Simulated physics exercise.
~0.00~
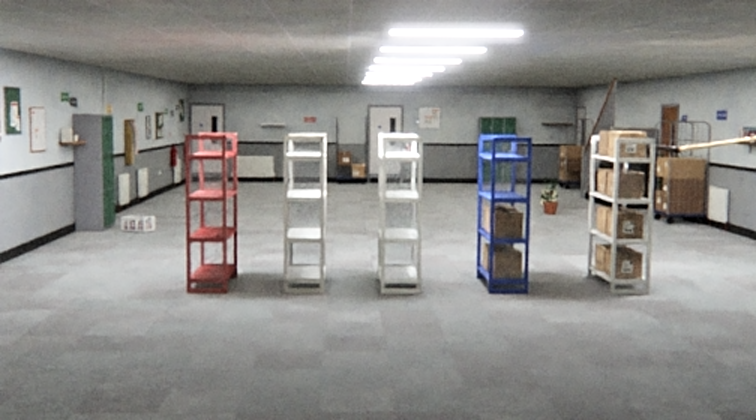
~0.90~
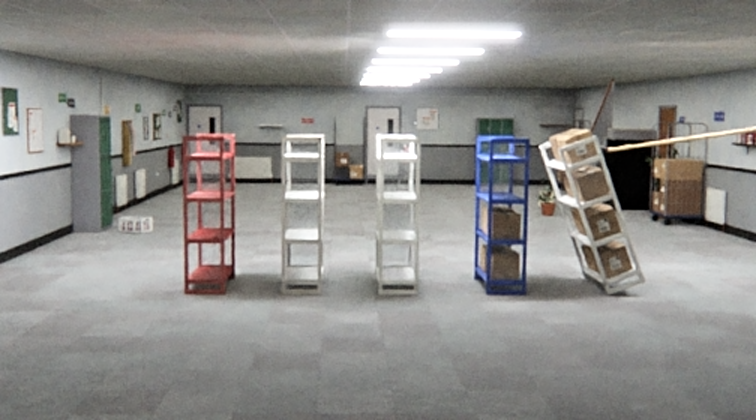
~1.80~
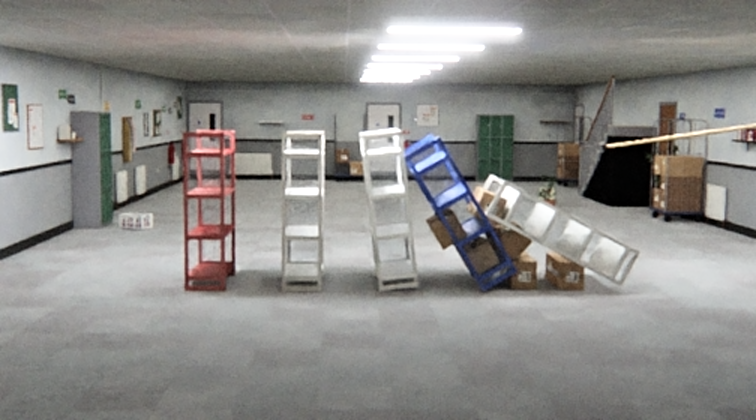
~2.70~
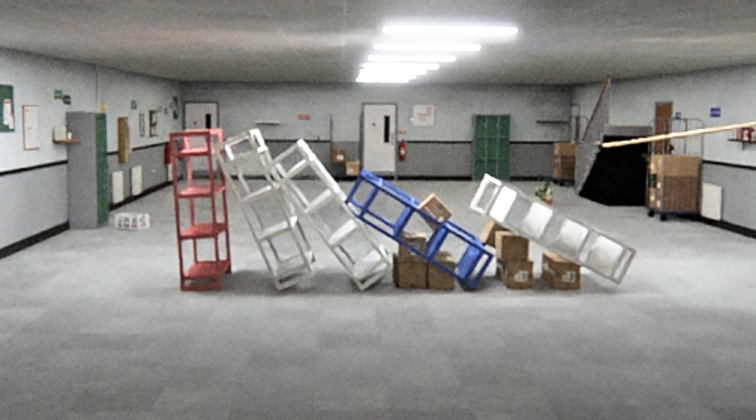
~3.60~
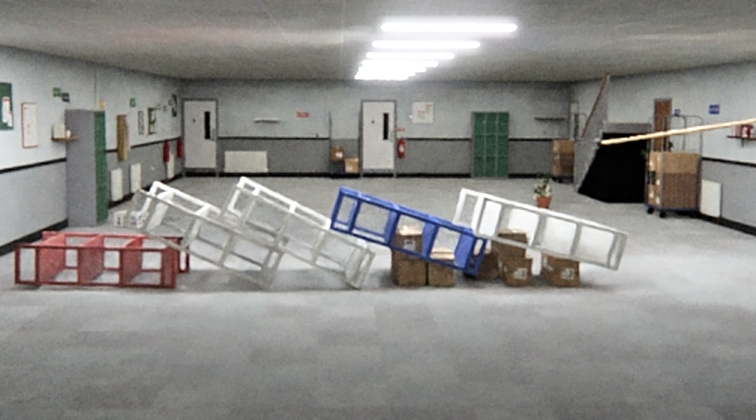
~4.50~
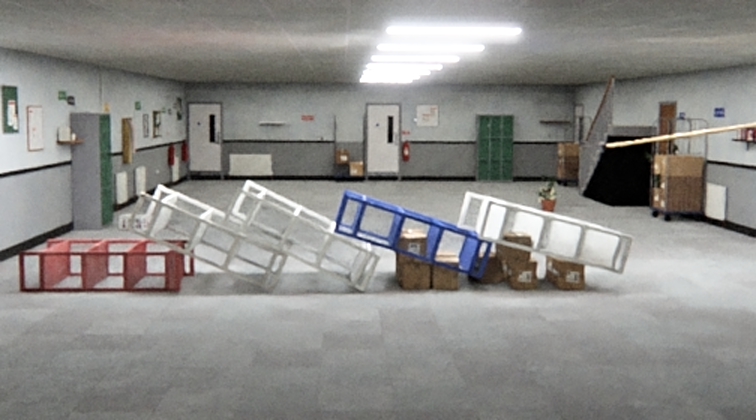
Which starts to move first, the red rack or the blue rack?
The blue rack starts to move first, tipping left while the red rack is still upright. The red rack goes over later.
